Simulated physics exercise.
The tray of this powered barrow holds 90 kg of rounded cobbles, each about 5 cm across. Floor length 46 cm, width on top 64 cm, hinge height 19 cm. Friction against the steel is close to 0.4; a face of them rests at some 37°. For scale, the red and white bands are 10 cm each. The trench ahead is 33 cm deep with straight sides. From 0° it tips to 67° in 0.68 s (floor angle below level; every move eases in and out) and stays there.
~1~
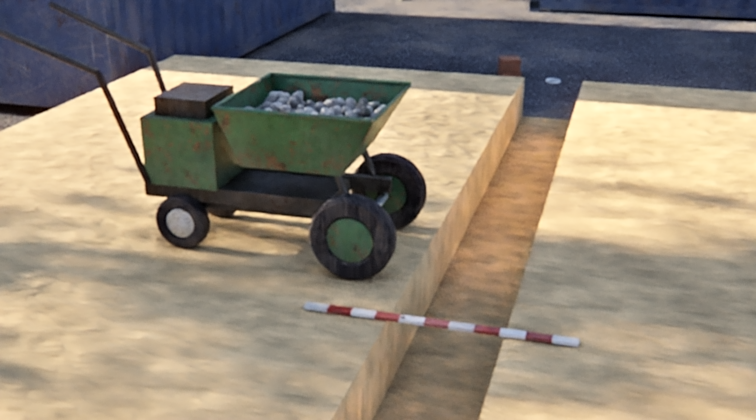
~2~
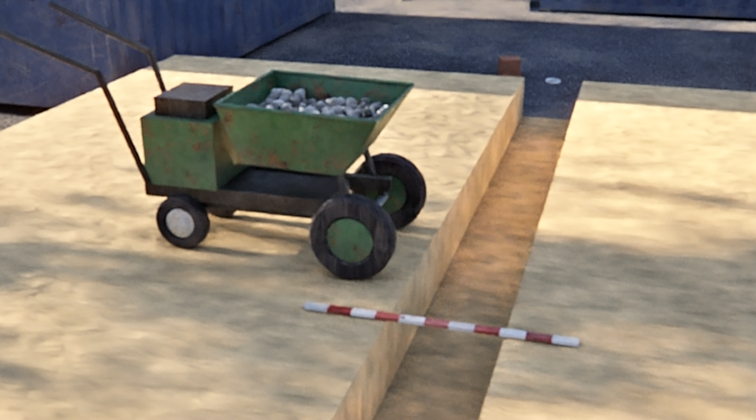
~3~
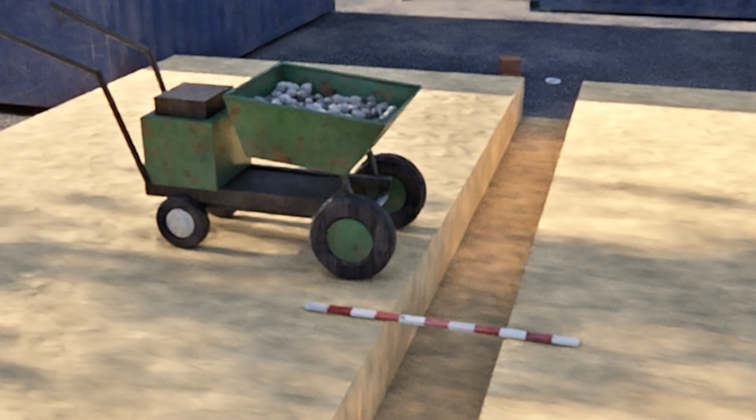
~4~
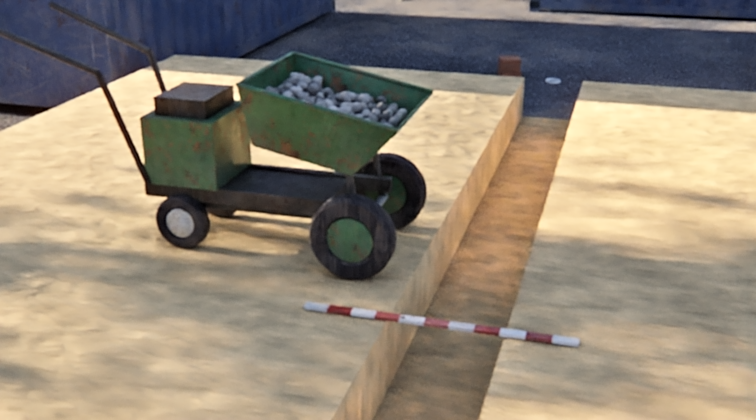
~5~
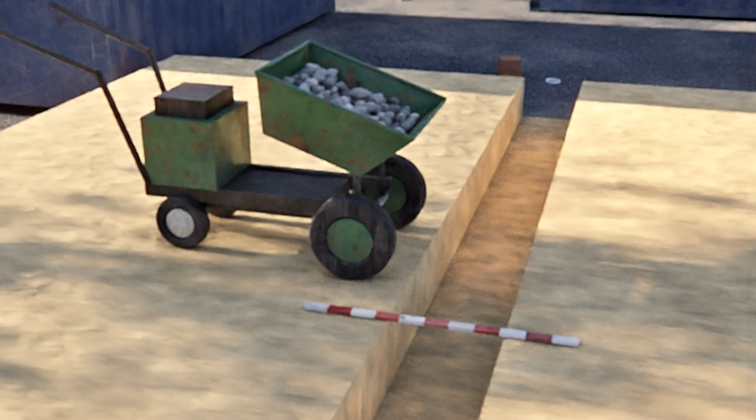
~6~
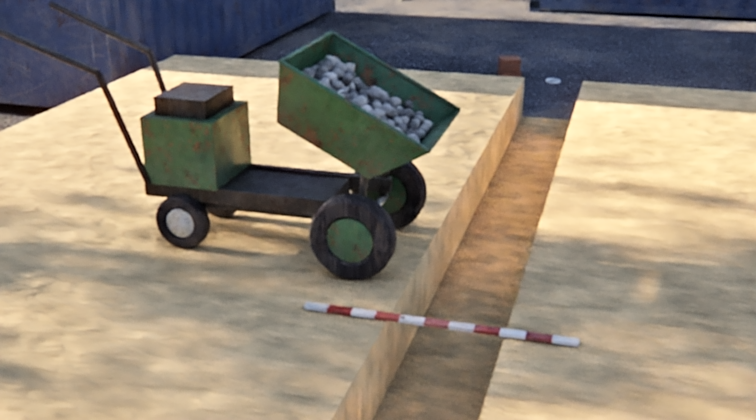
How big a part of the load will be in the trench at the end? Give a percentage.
Close to 40 in a hundred.
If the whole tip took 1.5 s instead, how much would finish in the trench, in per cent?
Then about 50 per cent.
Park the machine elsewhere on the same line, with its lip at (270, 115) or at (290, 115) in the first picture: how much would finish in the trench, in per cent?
Near 70 per cent from the first place, 85 from the second.
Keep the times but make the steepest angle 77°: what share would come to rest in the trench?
Then about 35 per cent.
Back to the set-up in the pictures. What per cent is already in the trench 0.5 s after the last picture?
About 10 per cent by then.
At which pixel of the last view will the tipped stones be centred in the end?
Around (538, 266).
Then, 0.2 s after the last picture the floor is at 57°, 100 % in the tray; the foremost stones are at (456, 175).
Then, 0.5 s after the last picture the floor is at 67°, 82 % in the tray, 11 % in the trench, 7 % past the trench; the foremost stones are at (543, 247).
Then, 0.8 s after the last picture the floor is at 67°, 41 % in the tray, 15 % in the trench, 44 % past the trench; the foremost stones are at (691, 278).
Then, 2.8 s after the last picture the floor is at 67°, 14 % in the tray, 40 % in the trench, 46 % past the trench; the foremost stones are past the picture's edge.
